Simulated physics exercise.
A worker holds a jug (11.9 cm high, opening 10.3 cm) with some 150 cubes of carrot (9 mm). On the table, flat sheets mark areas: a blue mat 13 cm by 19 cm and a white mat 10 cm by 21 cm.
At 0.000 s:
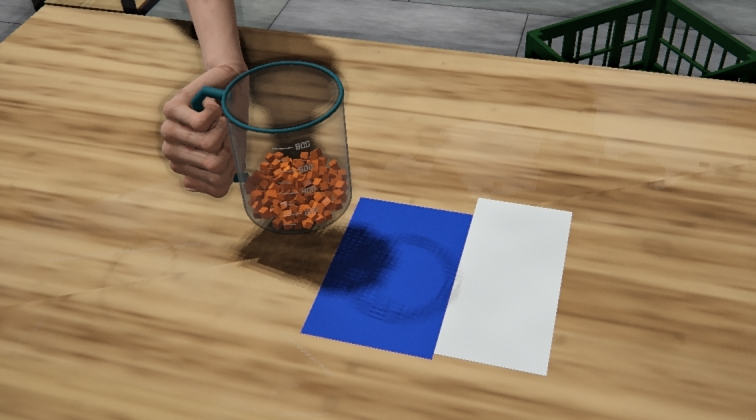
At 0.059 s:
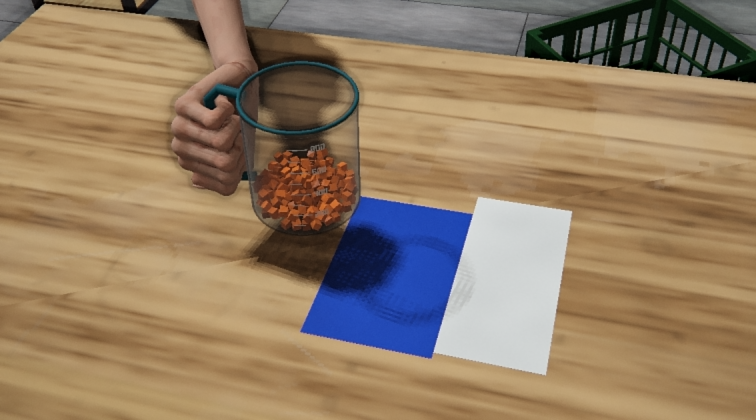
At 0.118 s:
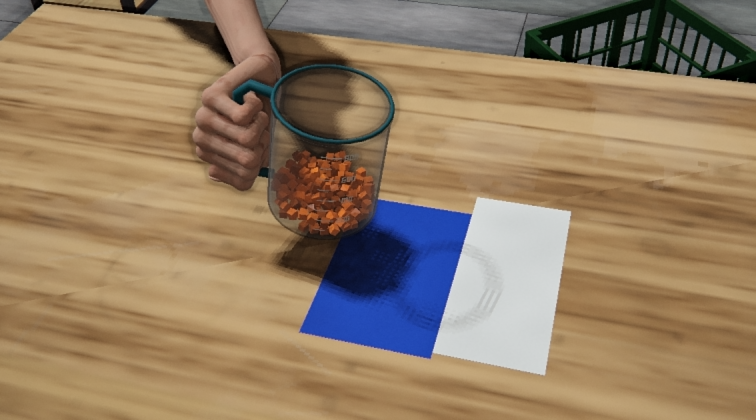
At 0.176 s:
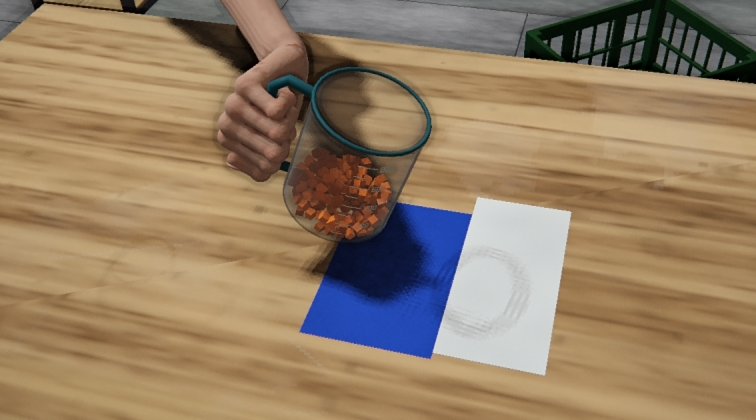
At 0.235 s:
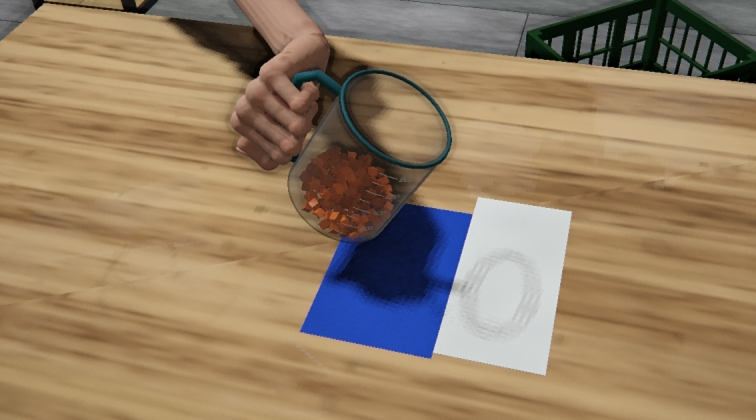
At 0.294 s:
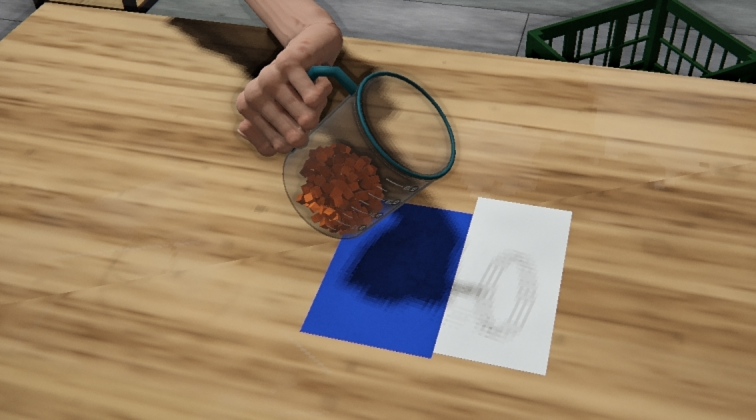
In this clip, a hand holds a clear jug of small orange cubes above a wooden table with a blue mat and a white mat, moving it to the right while tilting it increasingly toward the right.
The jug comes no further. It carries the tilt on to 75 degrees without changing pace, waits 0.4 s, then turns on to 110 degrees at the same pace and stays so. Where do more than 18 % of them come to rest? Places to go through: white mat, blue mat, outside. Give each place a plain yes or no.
Place by place: White mat yes, blue mat yes, outside no.
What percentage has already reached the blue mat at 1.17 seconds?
About 0 per cent by then.
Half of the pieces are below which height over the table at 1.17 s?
Roughly 12 cm.
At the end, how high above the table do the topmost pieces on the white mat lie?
It reaches about 1.0 cm above the table.
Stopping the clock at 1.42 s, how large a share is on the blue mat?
Roughly 5 percent at that point.
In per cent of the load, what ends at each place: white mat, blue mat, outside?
White mat: 25; blue mat: 55; outside: 5.
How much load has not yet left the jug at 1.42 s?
Share remaining: Approx. 95 %.
Then, at 0.63 s, tilt 75 degrees; jug 100 %; middle of all pieces on or above the table near (327, 174).
After 0.91 s, tilt 75 degrees; jug 100 %; middle of all pieces on or above the table near (331, 178).
After 1.17 s, tilt 103 degrees; jug 100 %; middle of all pieces on or above the table near (322, 162).
Then, at 1.42 s, tilt 110 degrees; blue mat 5 %, jug 95 %; middle of all pieces on or above the table near (352, 184).
At rest (3.3 s), blue mat 55 %, jug 10 %, outside 5 %, white mat 25 %.
